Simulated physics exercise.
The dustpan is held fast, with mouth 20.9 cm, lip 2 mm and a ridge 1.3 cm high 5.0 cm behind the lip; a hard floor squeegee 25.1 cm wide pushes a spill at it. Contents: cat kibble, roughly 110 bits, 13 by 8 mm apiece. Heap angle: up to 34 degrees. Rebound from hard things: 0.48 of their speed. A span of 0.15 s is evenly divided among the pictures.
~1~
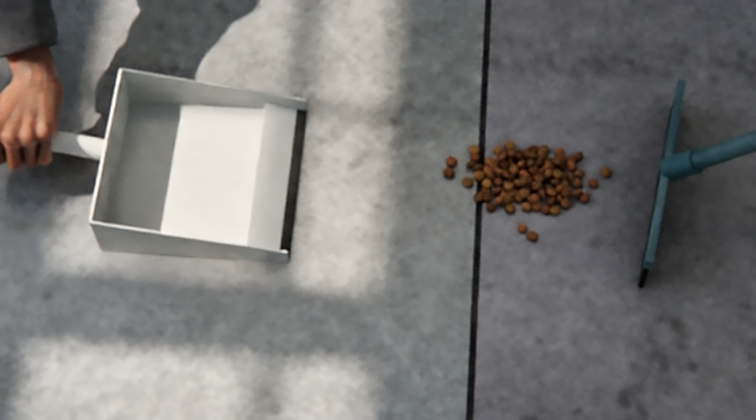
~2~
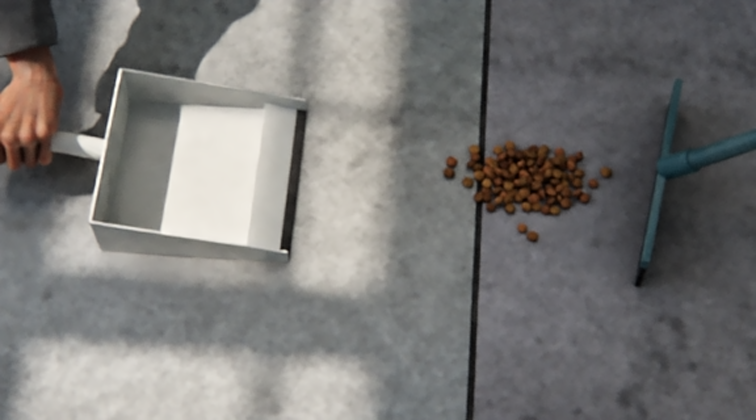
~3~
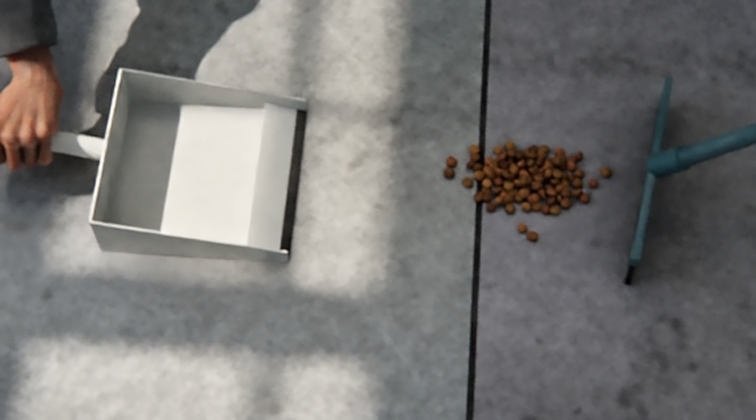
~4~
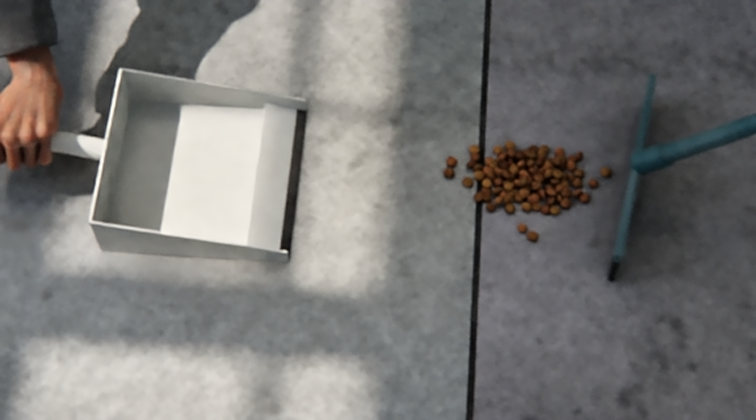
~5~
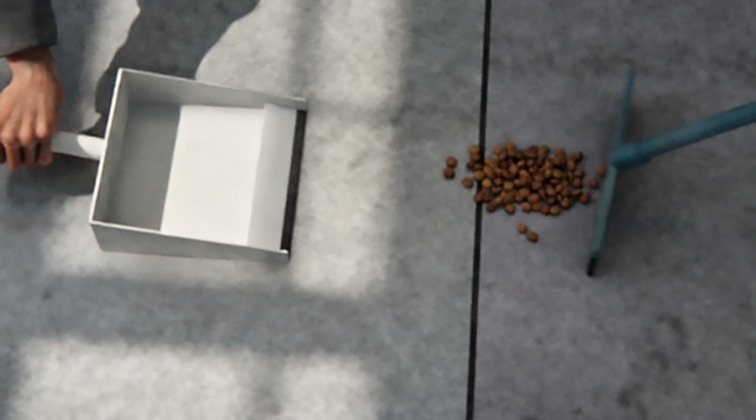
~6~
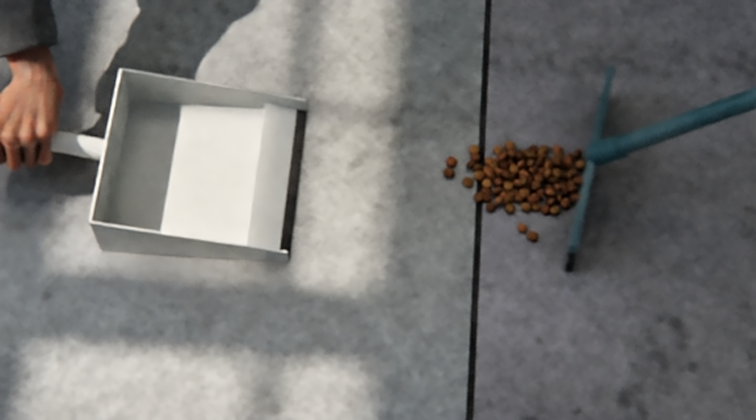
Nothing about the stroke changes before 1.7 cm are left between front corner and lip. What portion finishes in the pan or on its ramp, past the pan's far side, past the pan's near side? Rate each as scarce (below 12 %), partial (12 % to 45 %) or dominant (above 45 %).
Ratings: Pan - partial; far side - partial; near side - scarce.
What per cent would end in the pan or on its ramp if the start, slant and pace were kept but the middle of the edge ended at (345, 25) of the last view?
Share caught: Approx. 0 %.
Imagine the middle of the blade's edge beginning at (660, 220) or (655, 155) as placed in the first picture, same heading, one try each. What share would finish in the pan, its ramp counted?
The two tries give some 20 % and some 20 %.
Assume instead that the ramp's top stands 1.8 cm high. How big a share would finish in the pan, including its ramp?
Then around 20 percent, ramp counted.
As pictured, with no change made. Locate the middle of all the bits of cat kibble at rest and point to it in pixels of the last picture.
Resting centre estimate: Around (309, 127).
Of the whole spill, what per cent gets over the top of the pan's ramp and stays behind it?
Around 0 percent.
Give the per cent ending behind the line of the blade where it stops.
Estimate: About 0 %.
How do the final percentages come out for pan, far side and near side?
Pan: 20%. Far side: 35%. Near side: 0%.
Then, 0.19 s after the last picture, middle of the blade 19 cm from the lip; 0 % over the lip, far side 10 %, near side 0 %.
Then, 0.31 s after the last picture, middle of the blade 8 cm from the lip; 0 % over the lip, far side 25 %, near side 0 %.
Then, 0.56 s after the last picture, middle of the blade 4 cm from the lip; 20 % over the lip, far side 35 %, near side 0 %.
In the end, pan 20 %, far side 35 %, near side 0 %, in front of the lip or behind the blade 45 %.
